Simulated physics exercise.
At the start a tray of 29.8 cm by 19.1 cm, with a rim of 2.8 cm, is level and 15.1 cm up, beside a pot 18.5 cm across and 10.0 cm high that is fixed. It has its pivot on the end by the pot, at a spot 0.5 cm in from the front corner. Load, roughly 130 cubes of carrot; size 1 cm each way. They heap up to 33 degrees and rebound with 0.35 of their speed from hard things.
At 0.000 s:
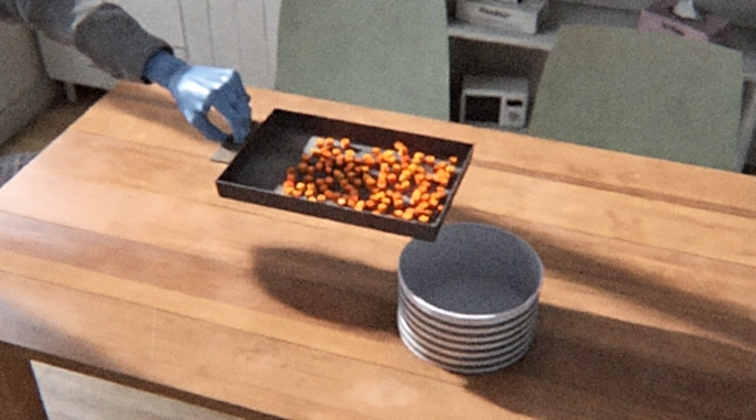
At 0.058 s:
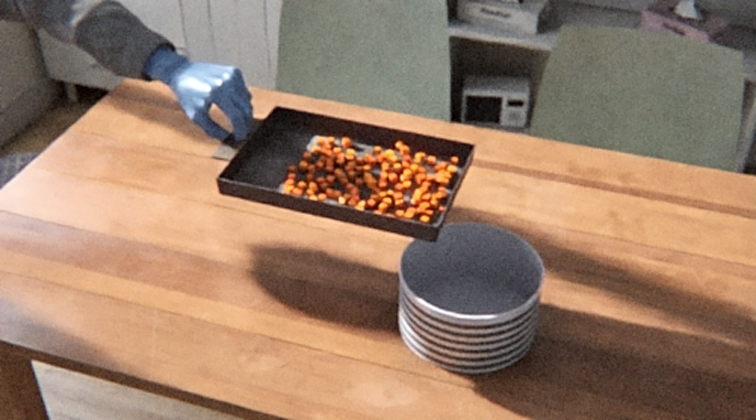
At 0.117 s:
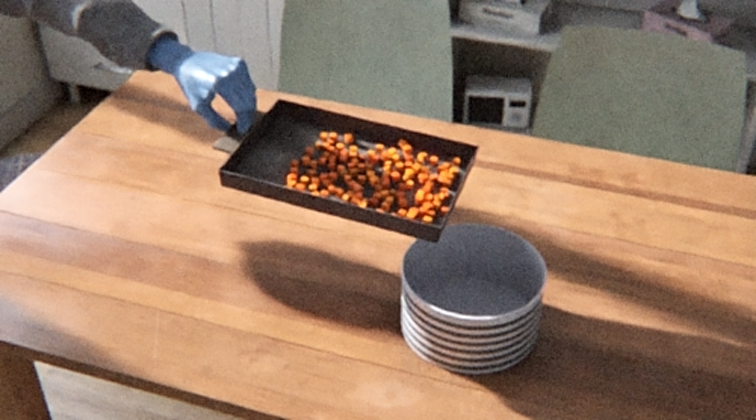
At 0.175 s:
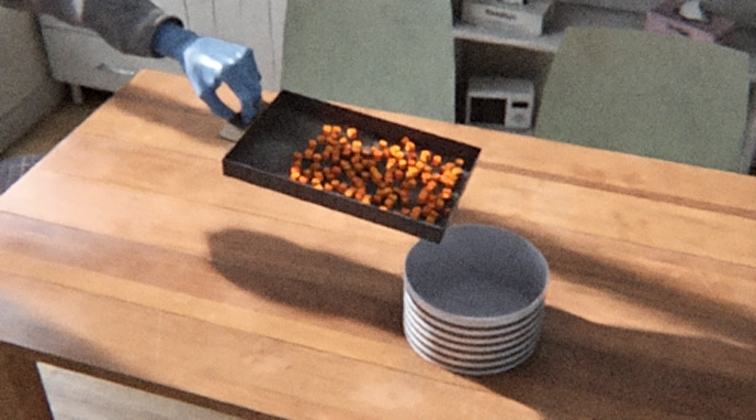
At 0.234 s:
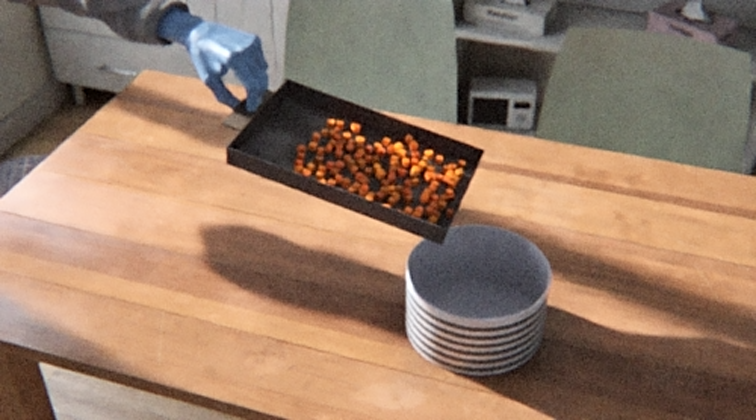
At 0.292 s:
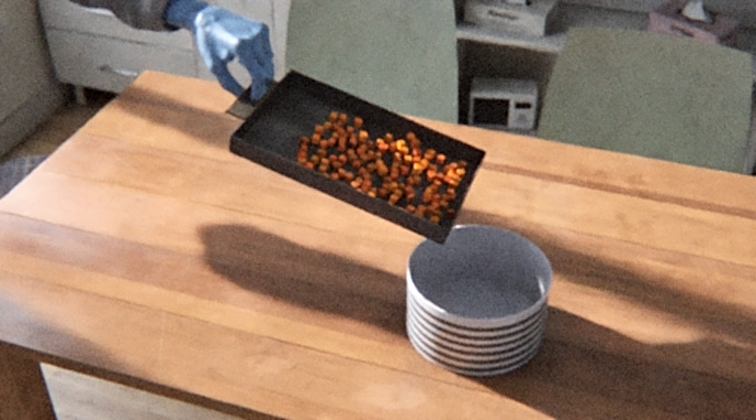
A black rectangular tray holding many small orange carrot cubes hangs above a wooden table, seen from above at an angle, with two green chairs and pale cabinets behind. A blue-gloved hand in a grey sleeve is at the tray's left end, and a round, ridged silver pot stands below its right end. The hand rises slightly as the tray's left end tilts upward, the cubes staying bunched together, while the view shifts very slightly.
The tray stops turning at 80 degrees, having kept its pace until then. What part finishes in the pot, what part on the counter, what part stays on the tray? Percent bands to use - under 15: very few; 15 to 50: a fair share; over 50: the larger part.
Pot - very few, counter - very few, tray - the larger part.
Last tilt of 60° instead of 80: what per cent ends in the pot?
Pot share: About 5 per cent.
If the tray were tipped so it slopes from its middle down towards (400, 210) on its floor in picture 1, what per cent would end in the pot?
Roughly 30 per cent.
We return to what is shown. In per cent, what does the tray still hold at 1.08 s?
Some 90 per cent of the load.
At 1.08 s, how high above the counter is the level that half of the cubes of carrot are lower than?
Roughly 16 centimetres, give or take.
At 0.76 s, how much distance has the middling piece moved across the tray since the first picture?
Displacement on the tray: Roughly 5 cm.
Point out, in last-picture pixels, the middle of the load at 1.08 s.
Expected load position: Near (457, 185).
After 0.76 s, tilt 46 degrees; the tray holds 100 %, the pot 0 %.
After 1.08 s, tilt 67 degrees; the tray holds 90 %, the pot 5 %.
Then, at 1.49 s, tilt 80 degrees; the tray holds 85 %, the pot 5 %.
At rest (2.5 s), pot 5 %, counter 5 %, tray 85 %.
